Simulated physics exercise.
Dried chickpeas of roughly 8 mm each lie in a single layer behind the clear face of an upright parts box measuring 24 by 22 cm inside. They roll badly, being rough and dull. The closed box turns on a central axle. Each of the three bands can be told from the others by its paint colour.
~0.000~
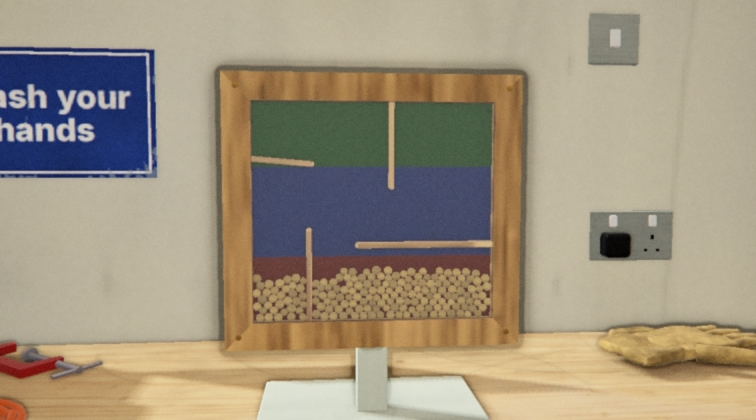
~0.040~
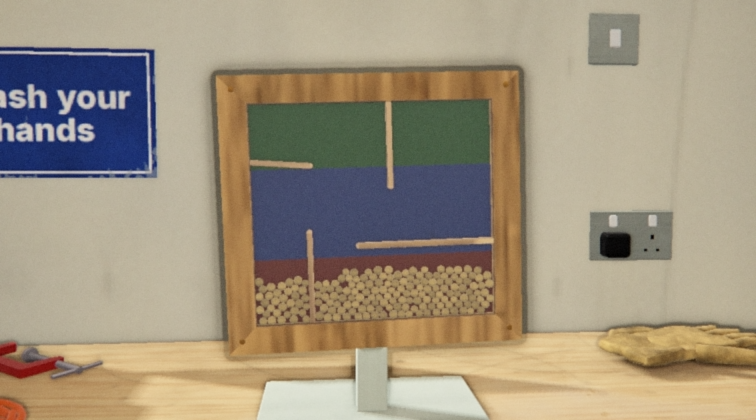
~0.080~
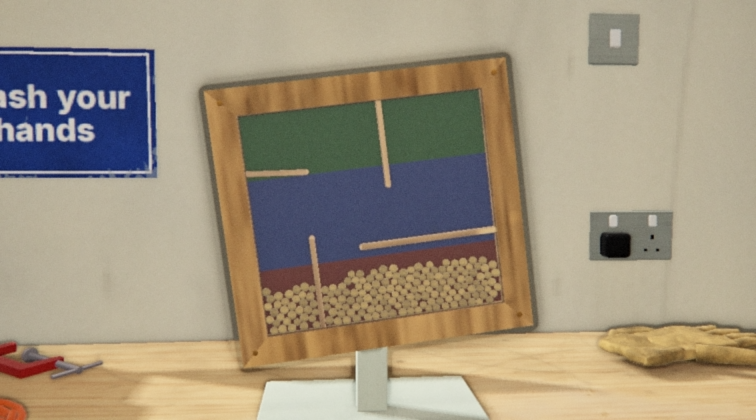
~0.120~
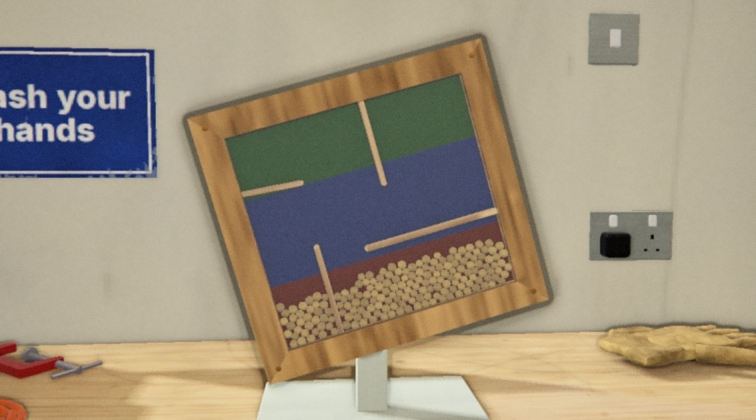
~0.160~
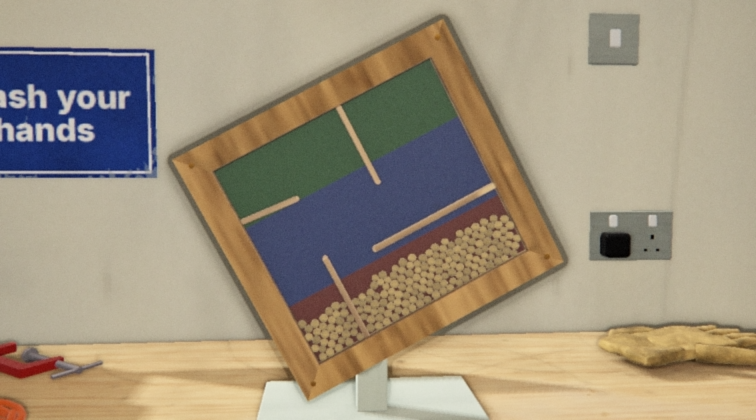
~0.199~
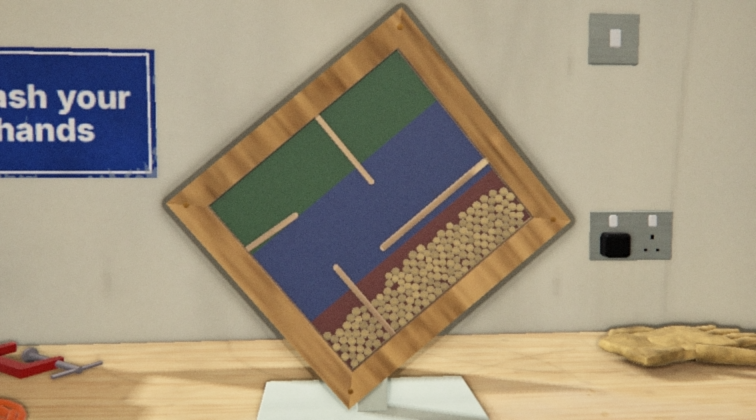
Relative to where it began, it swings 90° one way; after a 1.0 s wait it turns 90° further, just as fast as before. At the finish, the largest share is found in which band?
It is green.
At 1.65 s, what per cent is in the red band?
That part holds about 70 percent of it.
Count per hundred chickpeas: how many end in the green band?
About 55 per cent.
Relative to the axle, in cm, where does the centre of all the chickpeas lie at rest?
Right: About 3 cm; below: About 4 cm.
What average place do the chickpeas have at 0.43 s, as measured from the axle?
Roughly 8 centimetres to the right and 2 centimetres below.
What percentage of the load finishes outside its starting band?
85 %.
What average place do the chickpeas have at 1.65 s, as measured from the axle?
Some 7 cm right and 1 cm above.
After 0.43 s, it stands 90° anticlockwise; the chickpeas' middle is 8 cm right of and 2 cm below the centre; red 90 %, blue 10 %.
After 1.65 s, it stands 136° anticlockwise; the chickpeas' middle is 7 cm right of and 1 cm above the centre; red 70 %, blue 30 %.
After 1.86 s, it stands 180° anticlockwise; the chickpeas' middle is 3 cm right of and level with the centre; red 35 %, blue 45 %, green 20 %.
Settled by 2.8 s, it stands 180° anticlockwise; red 15 %, blue 30 %, green 55 %.
